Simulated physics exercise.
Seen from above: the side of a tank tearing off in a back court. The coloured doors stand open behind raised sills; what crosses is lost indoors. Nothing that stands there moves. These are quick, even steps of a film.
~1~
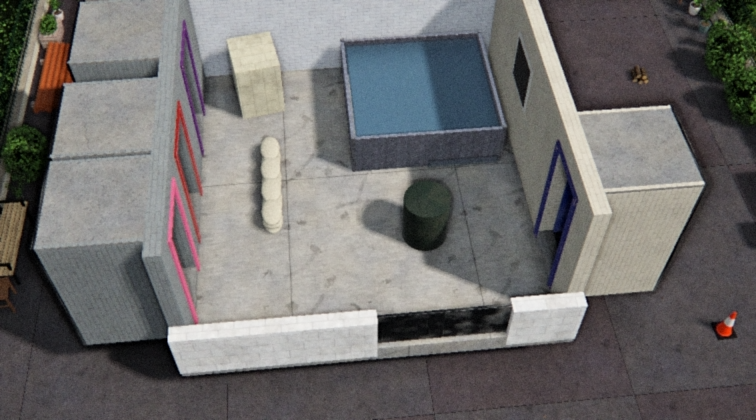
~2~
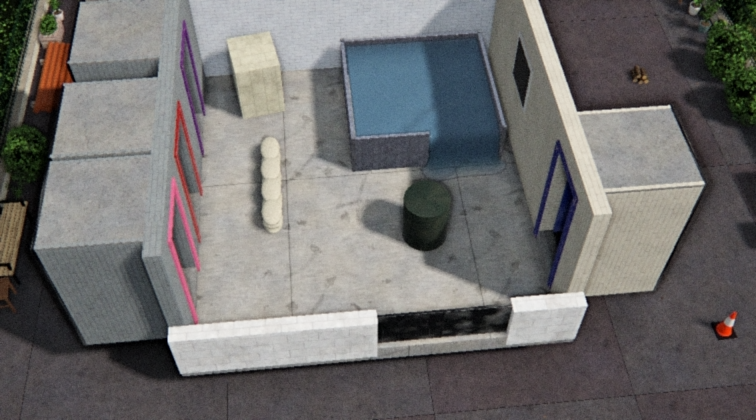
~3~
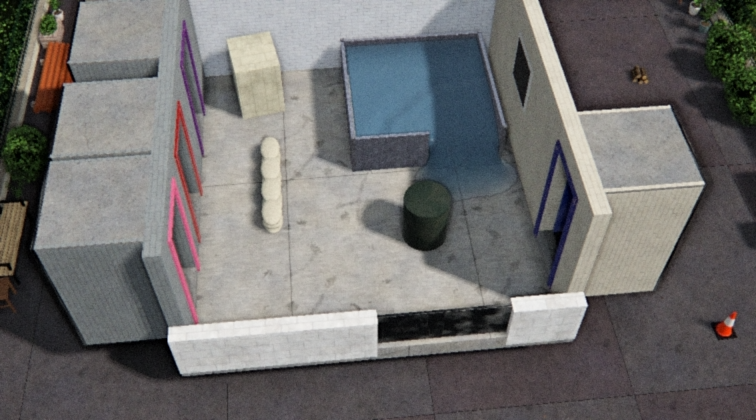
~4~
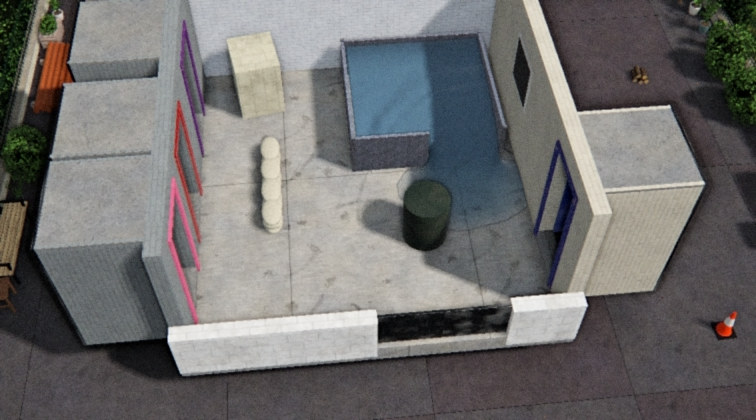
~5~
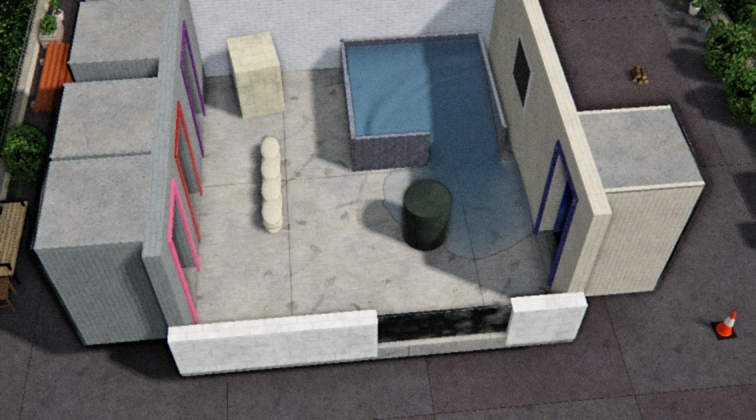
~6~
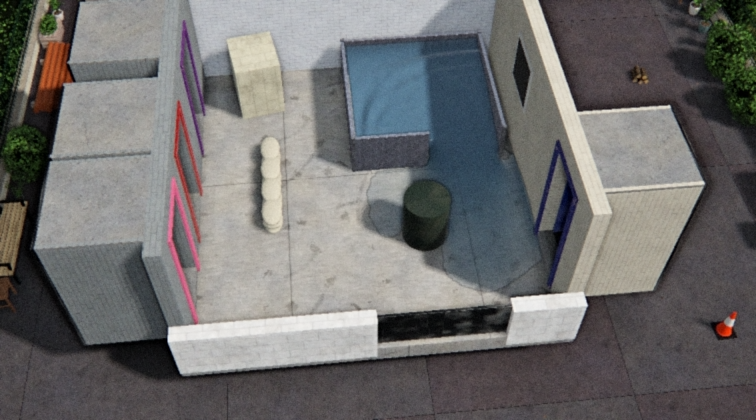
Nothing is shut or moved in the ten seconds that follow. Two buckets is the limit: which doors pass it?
The red door floods; the purple door floods; the pink door floods; the blue door floods.
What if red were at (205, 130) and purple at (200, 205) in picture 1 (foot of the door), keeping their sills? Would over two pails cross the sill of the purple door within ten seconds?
My reading: The purple one is over.
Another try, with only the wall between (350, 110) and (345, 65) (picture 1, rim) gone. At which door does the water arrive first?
That is the one in purple.
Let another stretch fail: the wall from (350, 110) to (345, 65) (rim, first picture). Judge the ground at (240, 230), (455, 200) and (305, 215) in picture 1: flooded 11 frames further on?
In that order: Flooded, clear, flooded.
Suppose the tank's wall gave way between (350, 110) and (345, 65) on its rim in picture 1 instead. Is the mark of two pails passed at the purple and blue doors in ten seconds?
One by one: Purple door lets more in; blue door is under.
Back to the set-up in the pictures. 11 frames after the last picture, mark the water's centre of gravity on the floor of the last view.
Around (442, 166).
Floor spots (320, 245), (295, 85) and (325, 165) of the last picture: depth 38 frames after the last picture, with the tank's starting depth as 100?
In turn 6, 2 and 6 in a hundred.
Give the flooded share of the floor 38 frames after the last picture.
About 95 per cent.
A moment on, water covers 30 % of the floor; the red door not reached, the purple door not reached, the pink door not reached, the blue door wet at the sill, nothing in.
Next, water covers 45 % of the floor; the red door not reached, the purple door not reached, the pink door not reached, the blue door under two buckets in.
Then, water covers 70 % of the floor; the red door not reached, the purple door not reached, the pink door over two buckets in, the blue door over two buckets in.
Later, water covers 95 % of the floor; the red door over two buckets in, the purple door wet at the sill, nothing in, the pink door far over two buckets in, the blue door far over two buckets in.
In the end, water covers 95 % of the floor; the red door over two buckets in, the purple door over two buckets in, the pink door far over two buckets in, the blue door far over two buckets in.
